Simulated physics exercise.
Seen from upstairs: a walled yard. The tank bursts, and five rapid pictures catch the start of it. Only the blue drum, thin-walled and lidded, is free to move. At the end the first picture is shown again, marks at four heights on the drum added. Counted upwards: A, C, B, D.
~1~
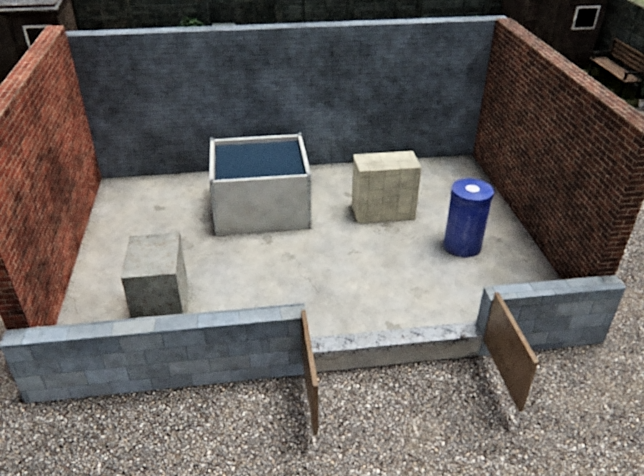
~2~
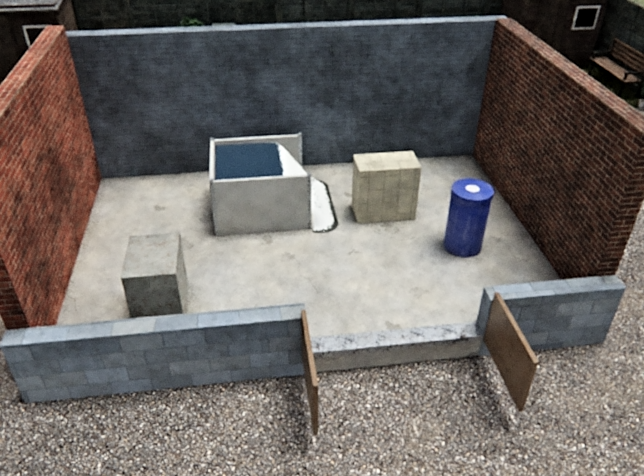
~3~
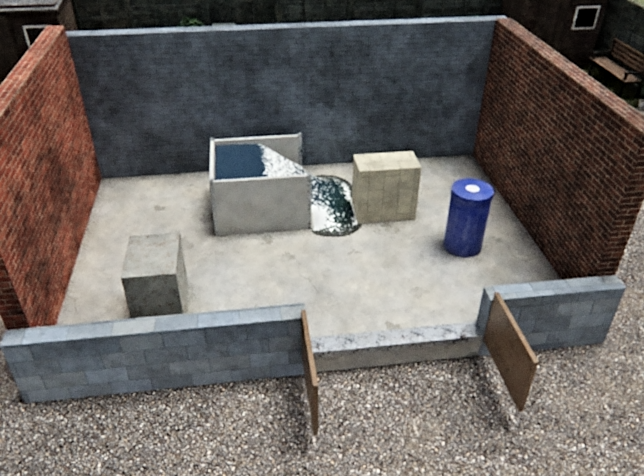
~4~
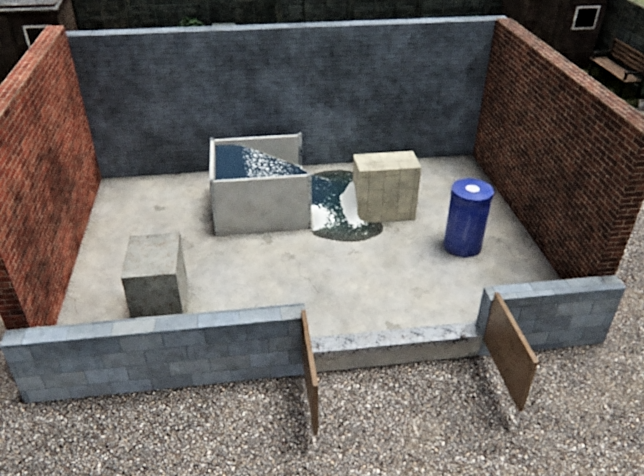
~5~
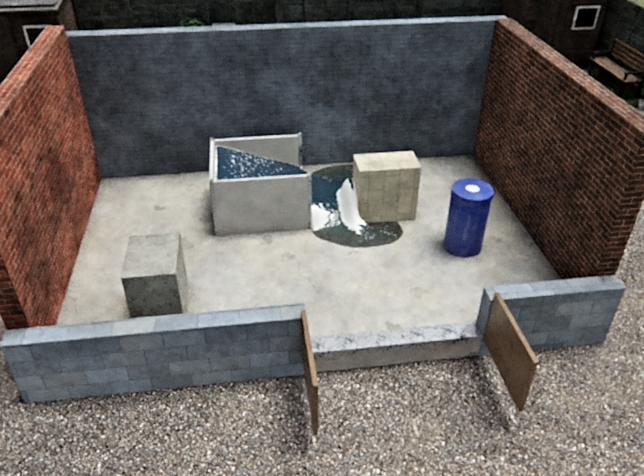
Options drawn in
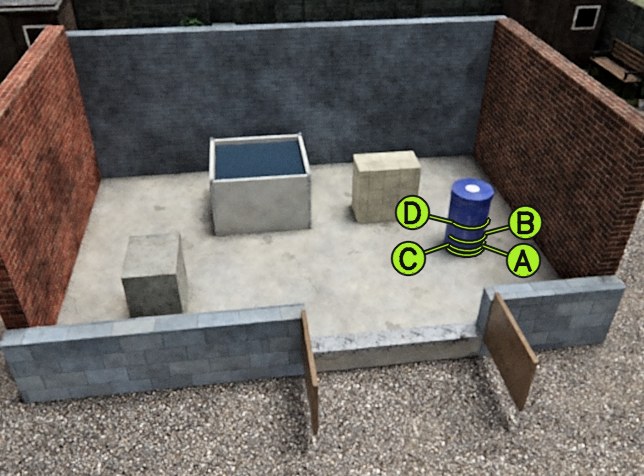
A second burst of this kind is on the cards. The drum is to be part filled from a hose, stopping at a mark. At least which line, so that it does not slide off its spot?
It is B.
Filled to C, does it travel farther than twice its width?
No, it does not.
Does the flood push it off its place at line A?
Yes.
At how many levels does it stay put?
Two of them.
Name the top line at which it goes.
C.
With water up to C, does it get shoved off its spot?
Yes, that goes wrong.
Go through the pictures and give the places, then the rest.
Lid of the blue drum at (472, 189); tank full, its middle at (259, 162); open gate at (395, 298), in the first frame.
In the second frame, 2 % of the ground wet, in view closest to the drum at (329, 226).
In the third frame, 5 % of the ground wet, in view closest to the drum at (342, 223).
In the fourth frame, 8 % of the ground wet, in view closest to the drum at (362, 231).
Lid of the blue drum at (472, 189); 11 % of the ground wet, in view closest to the drum at (394, 235), in the fifth frame.
On the marked copy, A at (469, 255); B at (472, 242); C at (470, 250); D at (474, 228); from the bottom up A, C, B, D.
For line A, it is pushed about 5 times its own width away.
For line B, it does not move.
For line C, it is pushed about its own width away.
For line D, it does not move.
